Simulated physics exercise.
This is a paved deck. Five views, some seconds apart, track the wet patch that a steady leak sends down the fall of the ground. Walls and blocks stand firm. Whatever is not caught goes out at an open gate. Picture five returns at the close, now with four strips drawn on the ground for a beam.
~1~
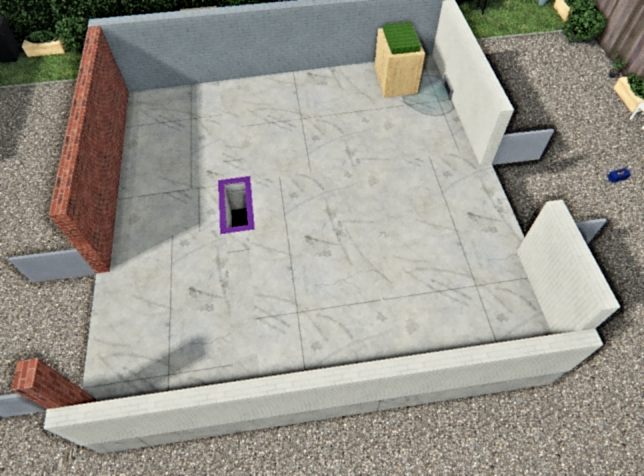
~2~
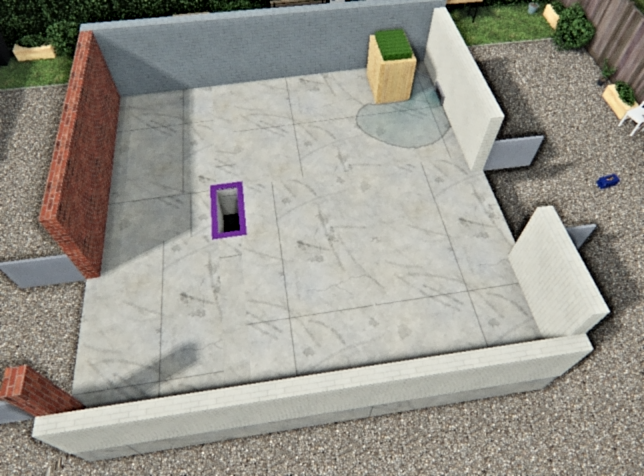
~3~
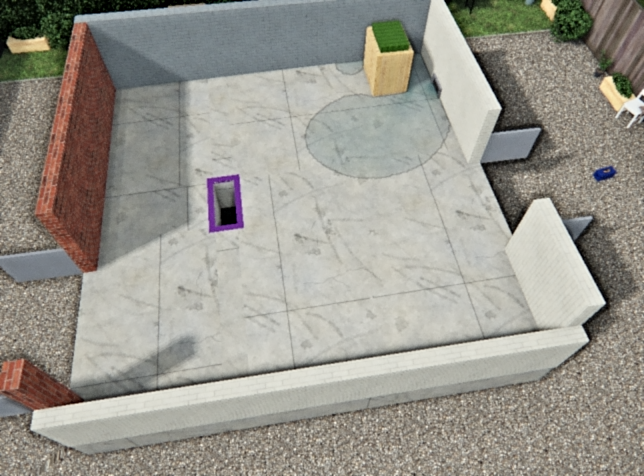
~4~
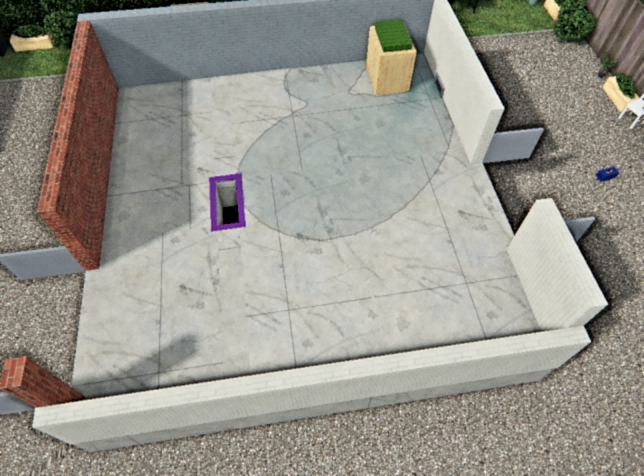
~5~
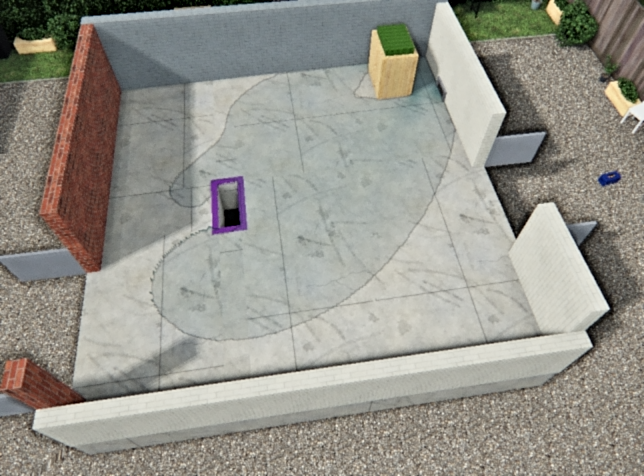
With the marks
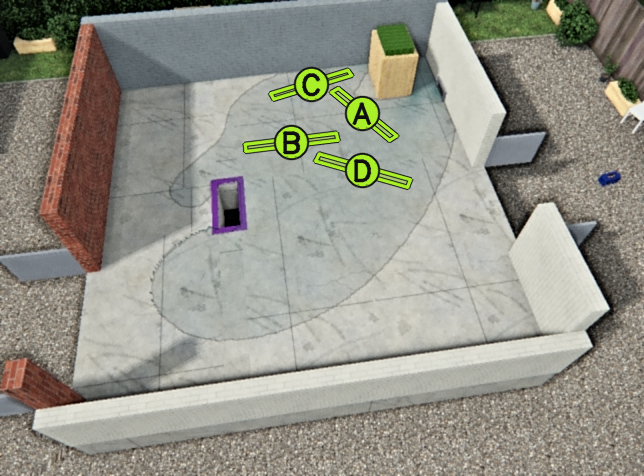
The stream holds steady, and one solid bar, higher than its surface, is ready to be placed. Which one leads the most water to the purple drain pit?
C.
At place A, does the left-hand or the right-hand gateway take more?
The left gate.
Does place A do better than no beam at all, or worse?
It is worse.
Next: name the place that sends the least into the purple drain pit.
Place A.
On the marked copy, A from (334, 90) to (393, 138); B from (245, 147) to (337, 136); C from (272, 96) to (349, 72); D from (317, 157) to (408, 183).
If A is chosen, about 5 % of the stream goes into the purple drain pit, about 95 % out by the gates.
If B is chosen, about 20 % of the stream goes into the purple drain pit, about 80 % out by the gates.
If C is chosen, about 30 % of the stream goes into the purple drain pit, about 70 % out by the gates.
If D is chosen, about 16 % of the stream goes into the purple drain pit, about 84 % out by the gates.
